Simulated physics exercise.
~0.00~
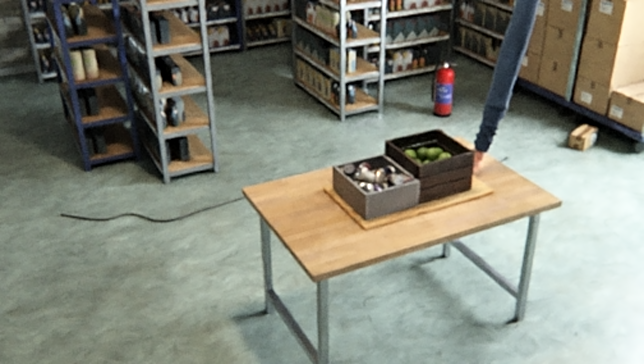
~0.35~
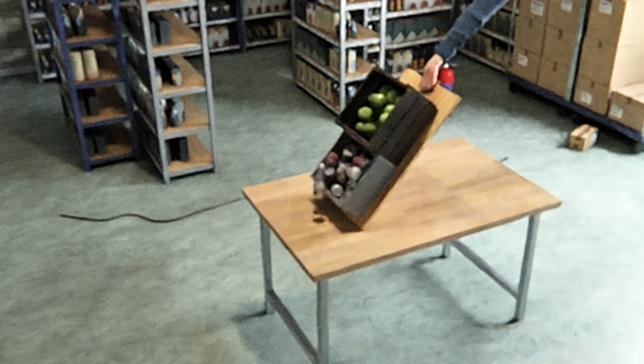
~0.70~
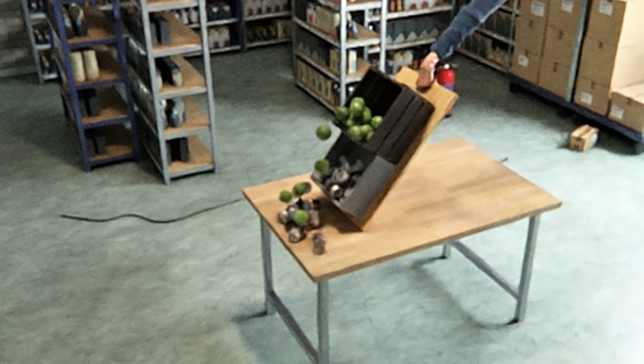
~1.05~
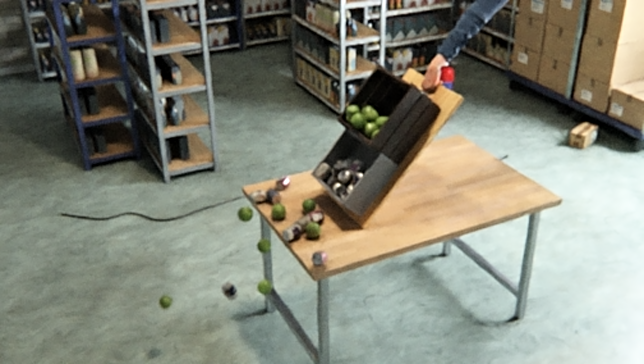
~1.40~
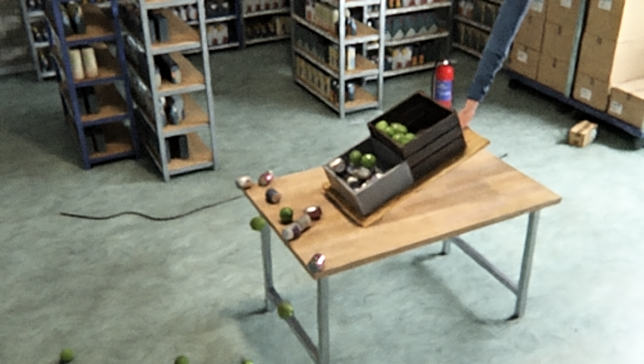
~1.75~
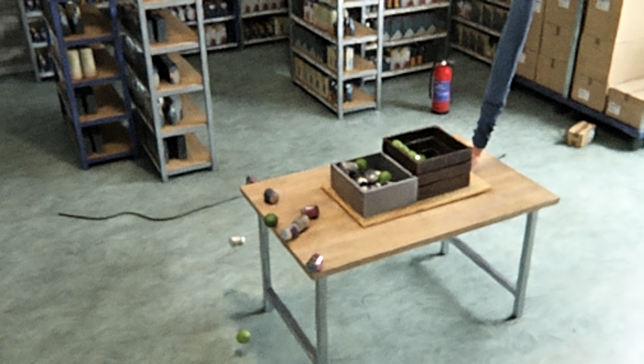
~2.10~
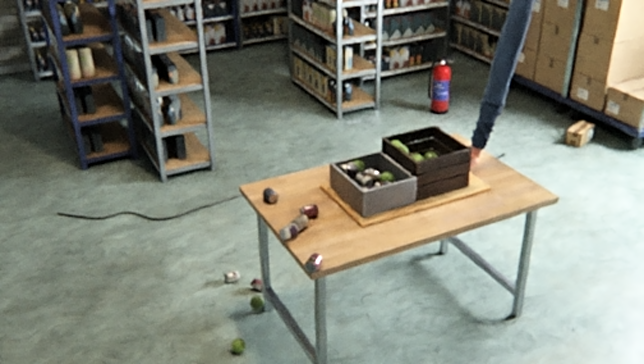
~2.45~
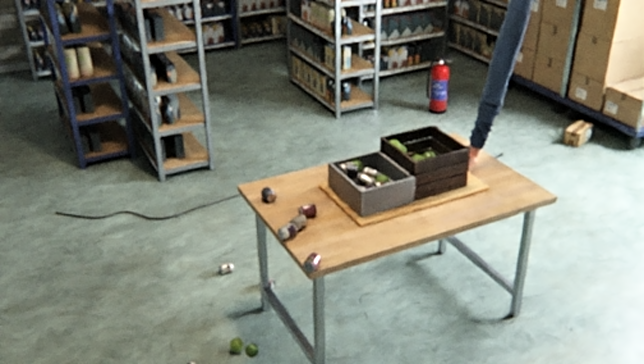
An arm raised the right end of a board holding two crates until it leaned steeply, sending some green apples and little cans tumbling across the table and onto the floor, then lowered it flat with much of the load still inside.
